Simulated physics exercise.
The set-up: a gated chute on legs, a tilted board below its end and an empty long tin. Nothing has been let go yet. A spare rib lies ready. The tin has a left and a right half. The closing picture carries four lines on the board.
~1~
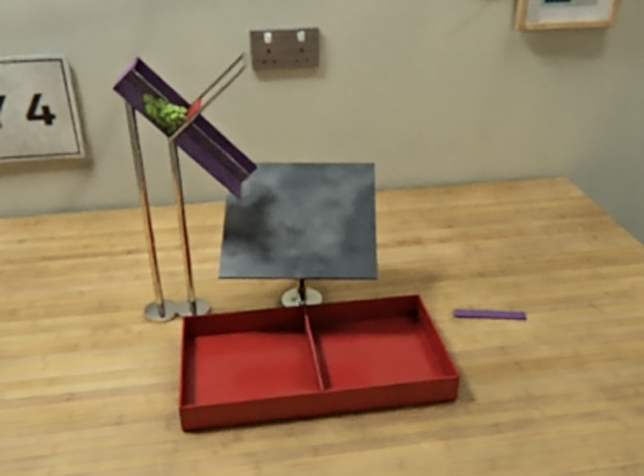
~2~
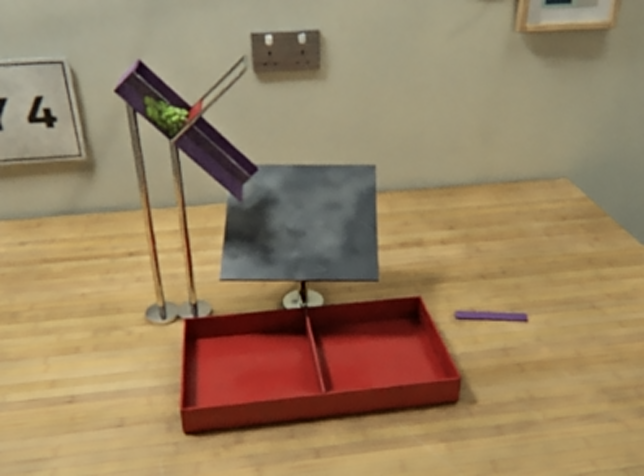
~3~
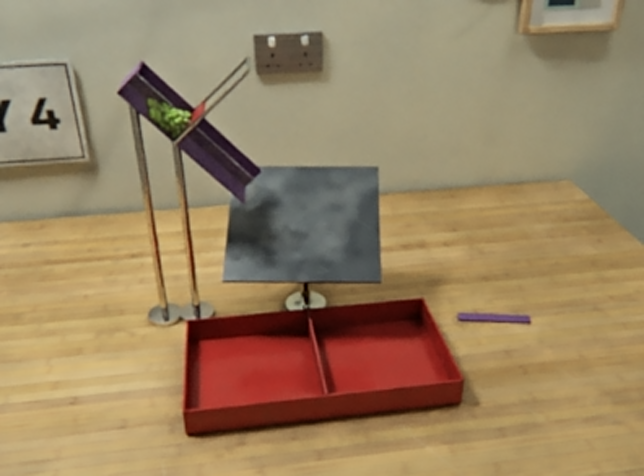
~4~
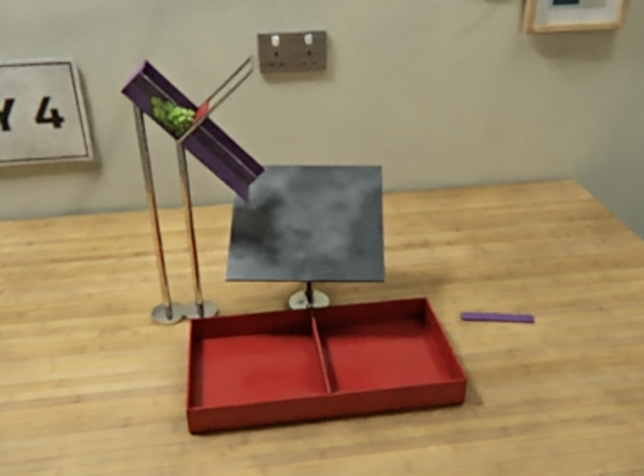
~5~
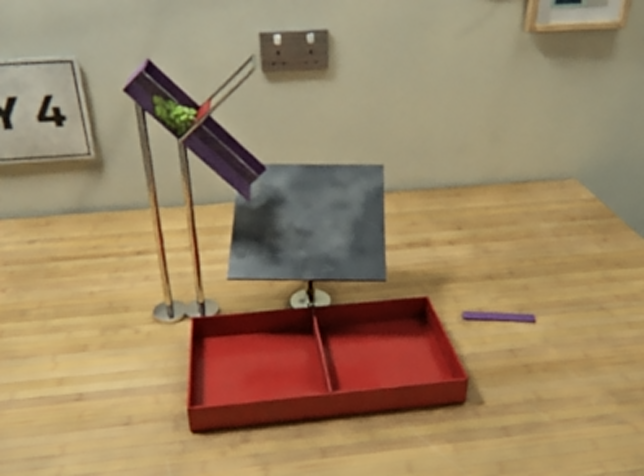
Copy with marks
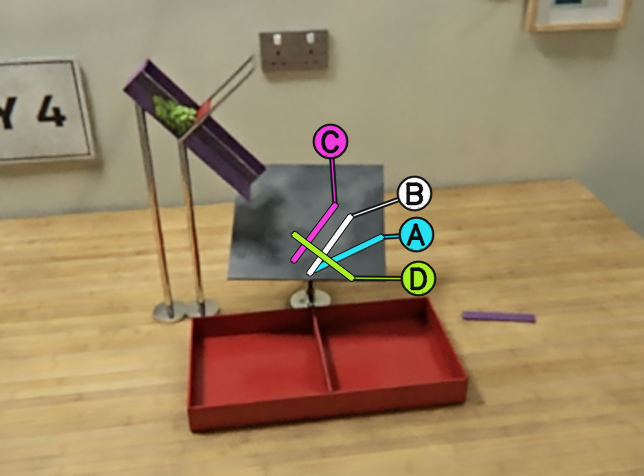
We see a purple chute on legs holding a green load behind a closed gate, above a tilted dark board and an empty, divided red tin, with a purple strip to the right. Only the view shifts slightly.
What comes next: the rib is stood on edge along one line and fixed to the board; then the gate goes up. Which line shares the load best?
Best: D.
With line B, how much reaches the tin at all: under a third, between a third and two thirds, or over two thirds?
Over two thirds.
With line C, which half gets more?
More lands on the left.
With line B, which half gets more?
Left.
On the marked copy, line A from (381, 237) to (314, 269); line B from (350, 216) to (309, 273); line C from (335, 205) to (293, 260); line D from (294, 234) to (351, 278).
With A, of what is caught, most in the left half, a small part in the right.
With B, of what is caught, nearly all in the left half, a small part in the right.
With C, of what is caught, most in the left half, a small part in the right.
With D, of what is caught, about half in the left half, about half in the right.
